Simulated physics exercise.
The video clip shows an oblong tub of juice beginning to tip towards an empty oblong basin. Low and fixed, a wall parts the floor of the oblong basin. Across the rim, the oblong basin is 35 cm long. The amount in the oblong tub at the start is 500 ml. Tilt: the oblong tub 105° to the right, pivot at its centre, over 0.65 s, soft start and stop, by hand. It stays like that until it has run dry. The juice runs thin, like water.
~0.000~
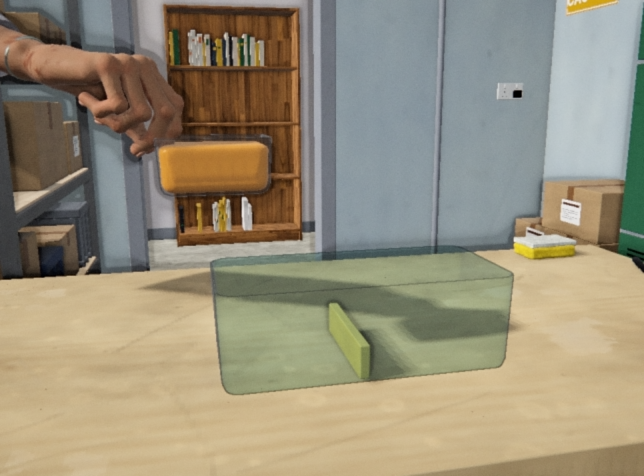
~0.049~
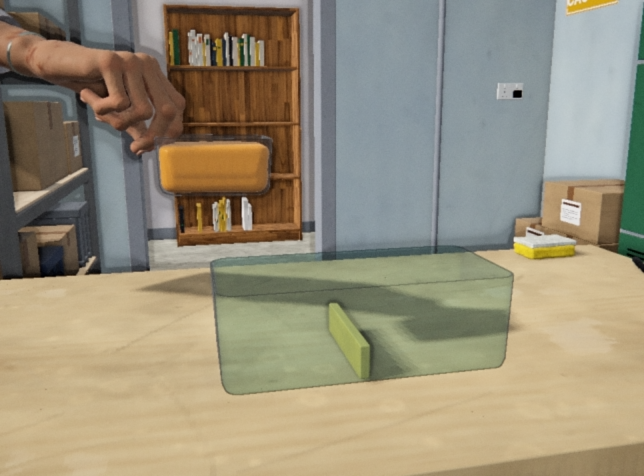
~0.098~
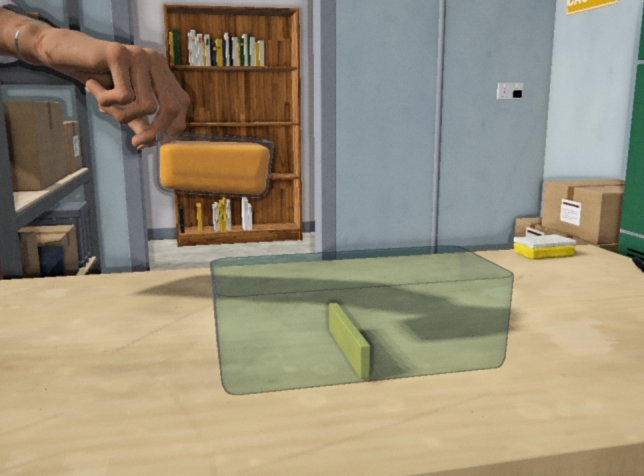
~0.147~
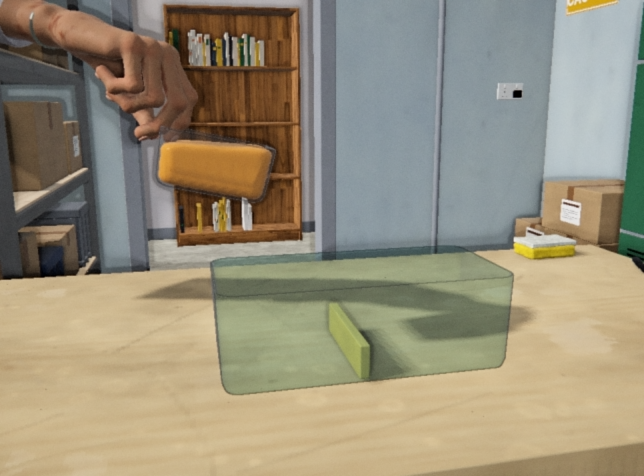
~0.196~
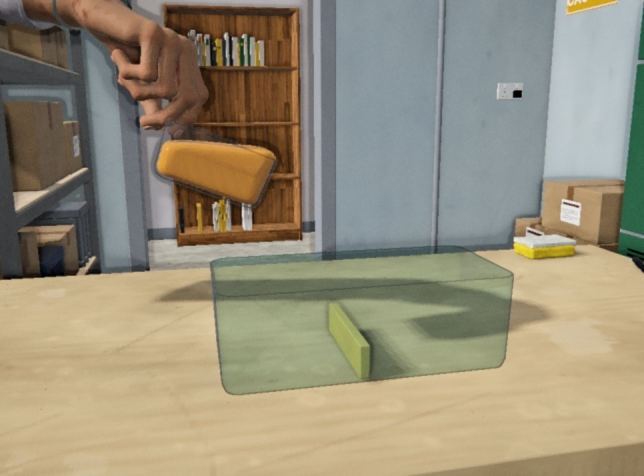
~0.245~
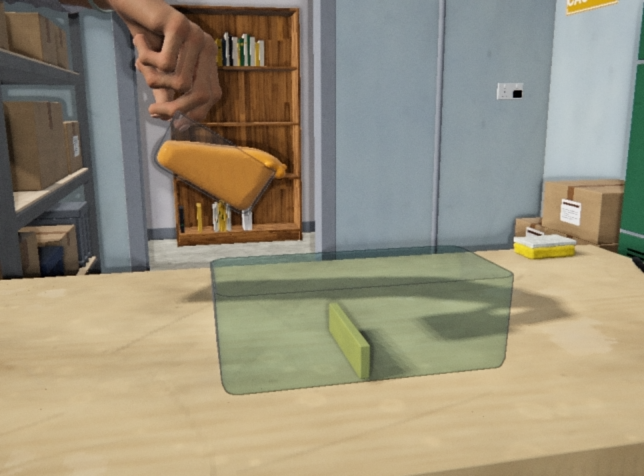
On a wooden table, a hand tilts an orange tub rightward above a clear divided basin.
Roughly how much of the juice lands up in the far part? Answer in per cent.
Around 6 %.
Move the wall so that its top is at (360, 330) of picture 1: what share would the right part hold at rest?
Estimate: About 15 percent.
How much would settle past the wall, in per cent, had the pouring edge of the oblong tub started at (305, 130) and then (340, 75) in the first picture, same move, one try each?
65 and 85 %.
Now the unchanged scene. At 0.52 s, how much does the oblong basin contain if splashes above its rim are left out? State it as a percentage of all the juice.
Near 44 in a hundred.
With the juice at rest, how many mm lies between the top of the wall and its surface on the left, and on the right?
Left side: Around 22 mm. Right side: Around 40 mm.
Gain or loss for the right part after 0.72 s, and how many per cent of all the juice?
The right part gains close to 4 per cent.
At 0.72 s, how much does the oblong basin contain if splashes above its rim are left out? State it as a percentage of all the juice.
92 %, more or less.
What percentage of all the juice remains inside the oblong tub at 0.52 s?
About 14 per cent.
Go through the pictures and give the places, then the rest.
In the first picture, it leans 0°; its right rim is at (266, 138); the juice meets the walls at (160, 146) and (264, 145); the oblong basin's rim runs from (213, 278) to (485, 261); the wall's top is at (348, 324).
In the second picture, it leans 1°; its right rim is at (267, 139); the juice meets the walls at (160, 146) and (265, 145).
In the third picture, it leans 6°; its right rim is at (269, 143); the juice meets the walls at (161, 145) and (266, 146).
In the fourth picture, it leans 13°; its right rim is at (270, 150); the juice meets the walls at (162, 145) and (268, 148).
In the fifth picture, it leans 22°; its right rim is at (272, 159); the juice meets the walls at (163, 144) and (268, 153); 2 per cent is over the edge.
In the sixth picture, it leans 33°; its right rim is at (271, 170); the juice meets the walls at (159, 146) and (267, 160); 8 per cent is over the edge.
Then, 0.52 s in, the tilt is 94° and 14 per cent is still to pour, 45 is left of the wall and 0 right of it.
Then, 0.72 s in, the tilt is 105° and 2 per cent is still to pour, 90 is left of the wall and 2 right of it.
Then, 0.92 s in, the tilt is 105° and 0 per cent is still to pour, 93 is left of the wall and 6 right of it.
Then, 1.15 s in, the tilt is 105° and 0 per cent is still to pour, 93 is left of the wall and 6 right of it.
Finally, 93 per cent lies left of the wall, 6 right of it and 1 outside.
